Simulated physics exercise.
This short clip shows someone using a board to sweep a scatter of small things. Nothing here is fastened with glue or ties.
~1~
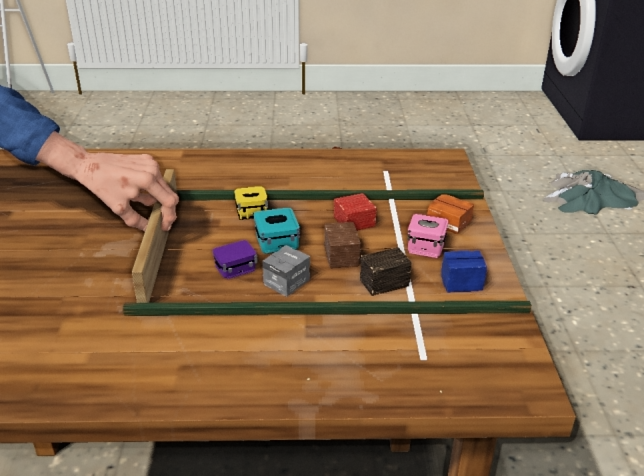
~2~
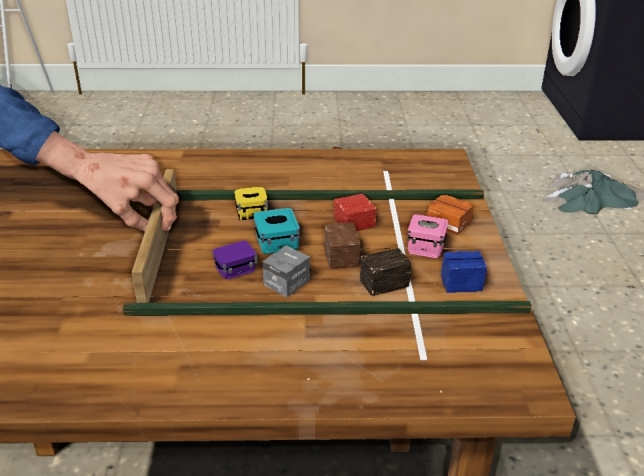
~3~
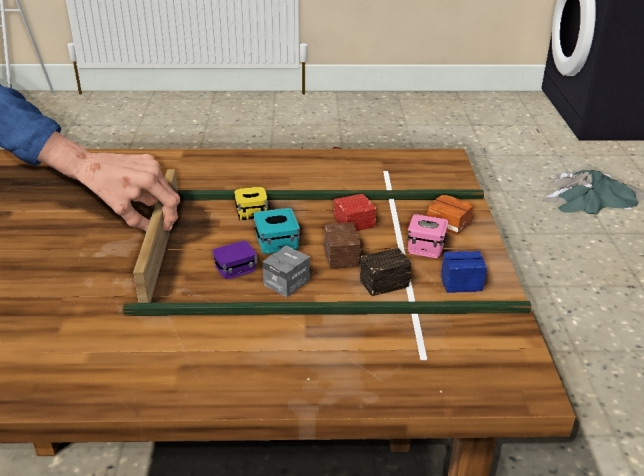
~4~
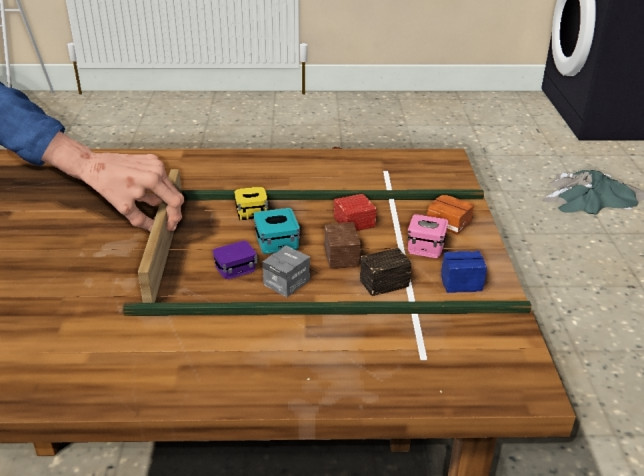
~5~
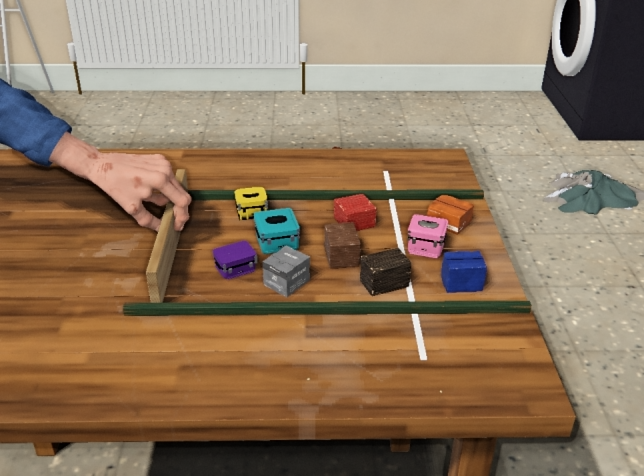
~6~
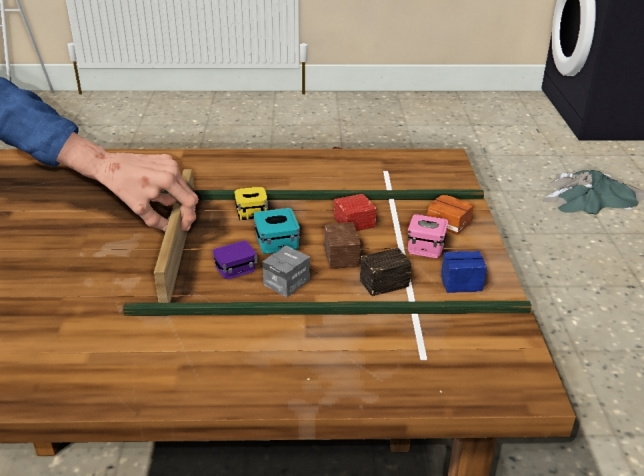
A hand slides a wooden board slightly right toward small colourful cases on a table.
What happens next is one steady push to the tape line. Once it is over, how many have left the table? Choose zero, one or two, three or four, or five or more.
Zero of them have left the table.
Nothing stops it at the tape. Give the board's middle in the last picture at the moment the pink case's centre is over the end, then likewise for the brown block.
The middle is at (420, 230) when it's the pink case, and at (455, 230) when it's the brown block.
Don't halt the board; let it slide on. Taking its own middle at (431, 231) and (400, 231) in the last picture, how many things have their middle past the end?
Beyond the end: 3, then 0.
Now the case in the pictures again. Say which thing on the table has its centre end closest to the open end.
Blue box.
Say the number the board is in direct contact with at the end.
Looks like 4 of them, all told.
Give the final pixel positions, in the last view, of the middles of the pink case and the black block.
The pink case comes to rest close to (487, 235), while the black block rests close to (468, 274).
Early on, none off yet; orange box at rest near (450, 214); blue box at rest near (463, 271); pink case at rest near (427, 236).
Finally, the number that fall off is zero.
